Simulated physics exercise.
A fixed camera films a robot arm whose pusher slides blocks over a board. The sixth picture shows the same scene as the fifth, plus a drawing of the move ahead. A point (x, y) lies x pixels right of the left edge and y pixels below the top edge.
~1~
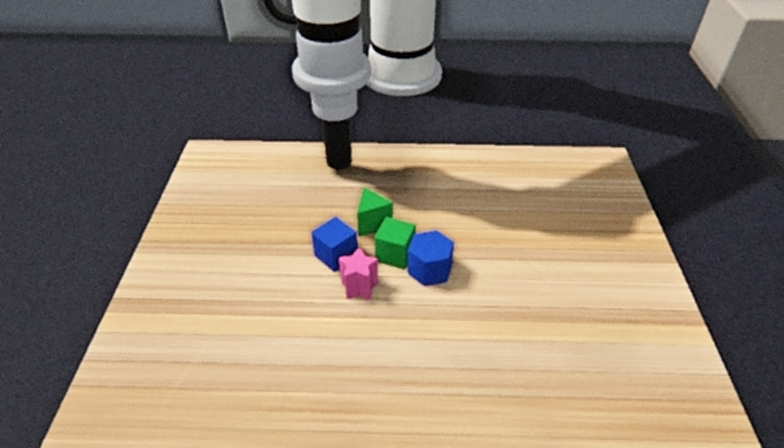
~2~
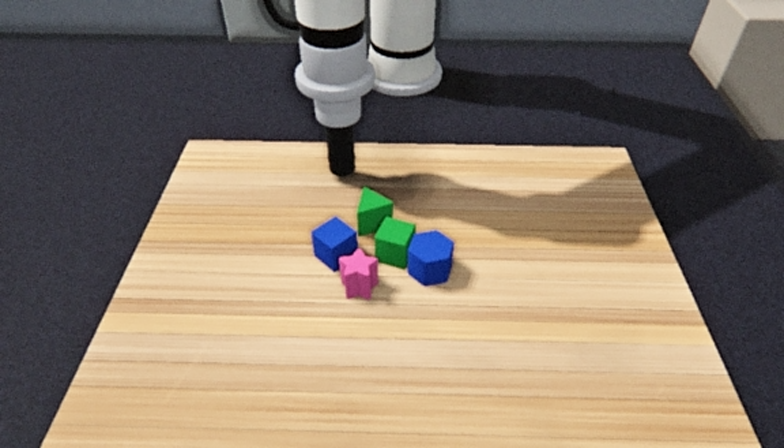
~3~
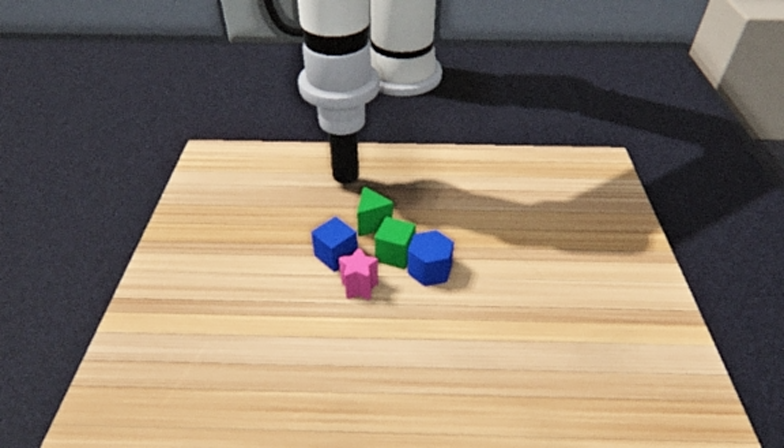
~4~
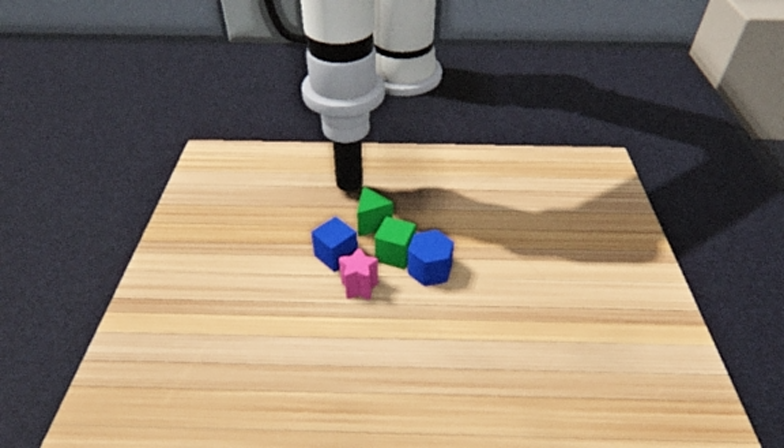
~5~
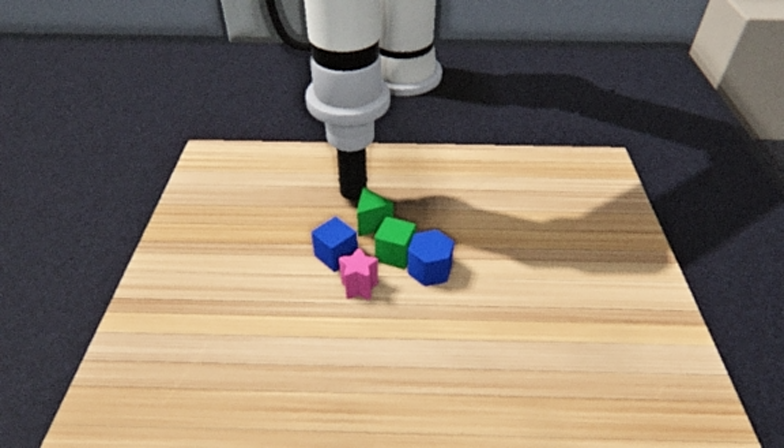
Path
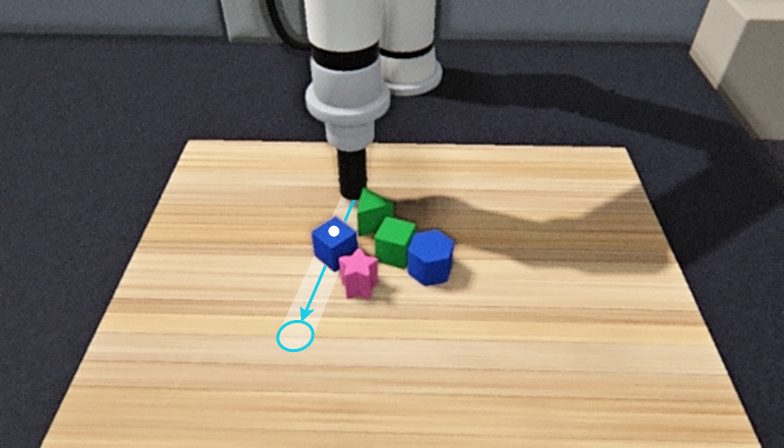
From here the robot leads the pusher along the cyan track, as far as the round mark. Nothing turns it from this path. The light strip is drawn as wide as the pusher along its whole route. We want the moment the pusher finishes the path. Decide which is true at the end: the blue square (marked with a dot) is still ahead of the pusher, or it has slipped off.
Lost on the way.
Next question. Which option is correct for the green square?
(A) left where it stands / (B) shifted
Correct choice: A.
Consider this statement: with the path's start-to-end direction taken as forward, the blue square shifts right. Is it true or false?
That claim is false.
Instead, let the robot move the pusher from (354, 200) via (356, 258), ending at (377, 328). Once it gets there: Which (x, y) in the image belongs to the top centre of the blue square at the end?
The point I'd pick in the picture is (322, 249).
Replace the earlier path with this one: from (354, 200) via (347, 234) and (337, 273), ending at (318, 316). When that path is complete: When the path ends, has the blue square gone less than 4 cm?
Short answer: No.
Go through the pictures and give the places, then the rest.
In the first picture, lower end of the pusher (339, 163), tops of blocks, blue square (334, 231), pink star block (358, 262), green triangular piece (371, 200), green square (395, 230).
In the second picture, pusher (343, 169), blocks as before.
In the third picture, pusher (346, 176), blocks as before.
In the fourth picture, pusher (350, 184), blocks as before.
In the fifth picture, pusher (354, 192), blue square (334, 231), pink star block (358, 262), green triangular piece (371, 200), green square (395, 230).
The drawn path runs in a line from (354, 200) to (295, 336); the dot is on the blue square.
On the path given first. One third of the way, pusher (337, 231); blue square (332, 241).
Two thirds of the way, pusher (317, 276); blue square (329, 283), turned 70° anticlockwise; pink star block (365, 270), turned 55° anticlockwise.
At the end, pusher (294, 329); blue square (334, 302), turned 120° anticlockwise; pink star block (365, 270), turned 55° anticlockwise; green triangular piece not moved; green square not moved.
